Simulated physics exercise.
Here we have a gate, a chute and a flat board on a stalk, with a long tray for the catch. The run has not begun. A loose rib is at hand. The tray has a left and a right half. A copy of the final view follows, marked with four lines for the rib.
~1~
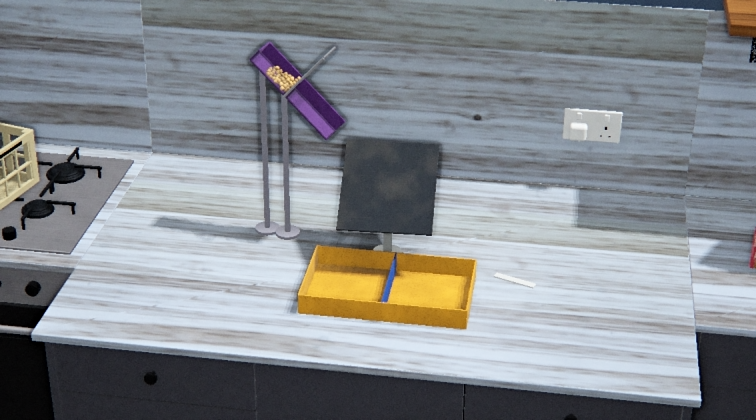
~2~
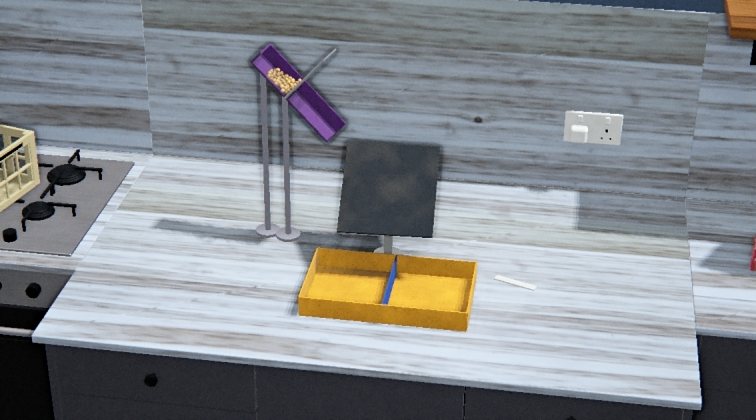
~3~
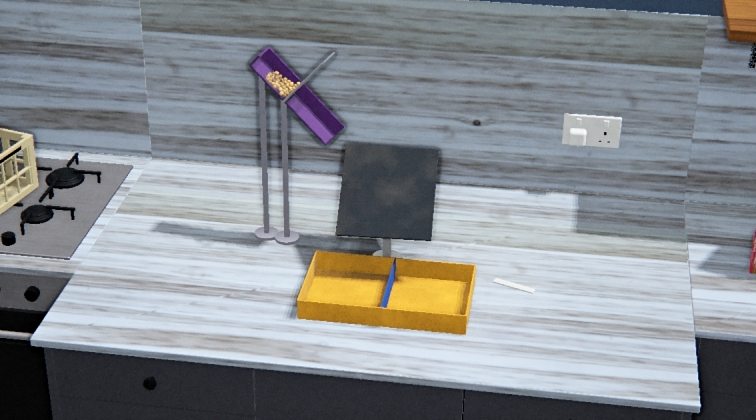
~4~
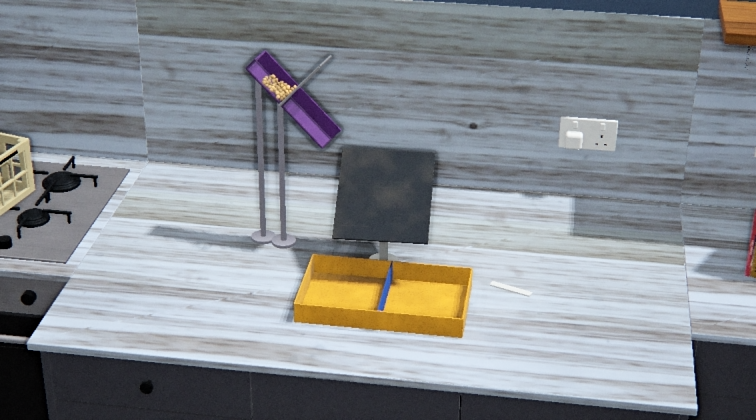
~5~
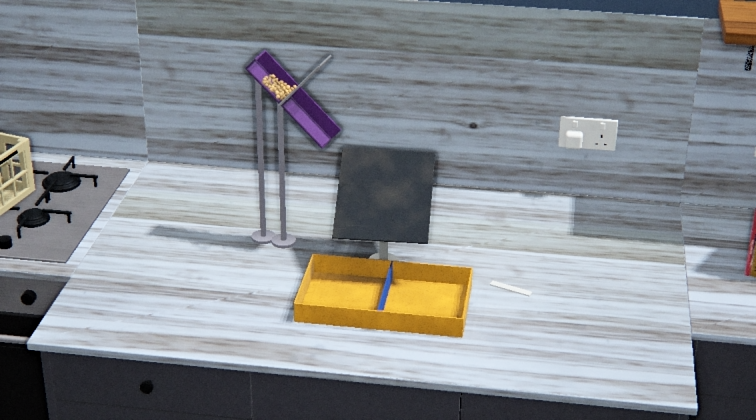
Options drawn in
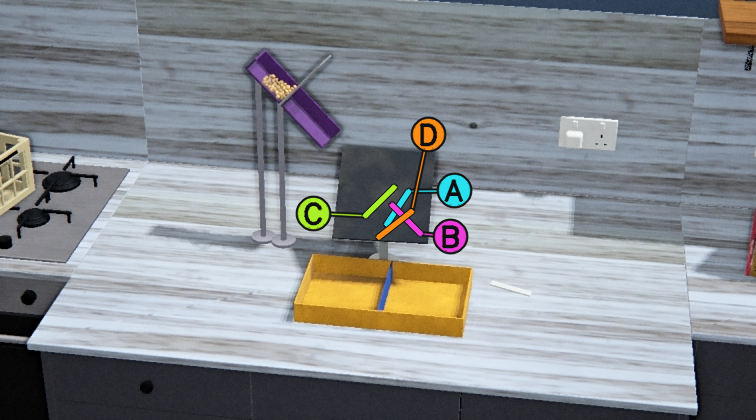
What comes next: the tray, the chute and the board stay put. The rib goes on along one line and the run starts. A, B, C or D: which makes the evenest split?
Go for B.
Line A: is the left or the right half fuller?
The left half.
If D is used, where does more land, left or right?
The left half.
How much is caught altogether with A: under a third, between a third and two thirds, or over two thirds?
Line A gives over two thirds.
On the marked copy, line A from (408, 191) to (386, 224); line B from (392, 204) to (420, 233); line C from (394, 187) to (365, 215); line D from (411, 211) to (378, 237).
Choosing A, of what is caught, the bulk in the left half, a small share in the right.
Choosing B, of what is caught, close to a third in the left half, close to two thirds in the right.
Choosing C, of what is caught, all but a few in the left half, only a few in the right.
Choosing D, of what is caught, all but a few in the left half, only a few in the right.
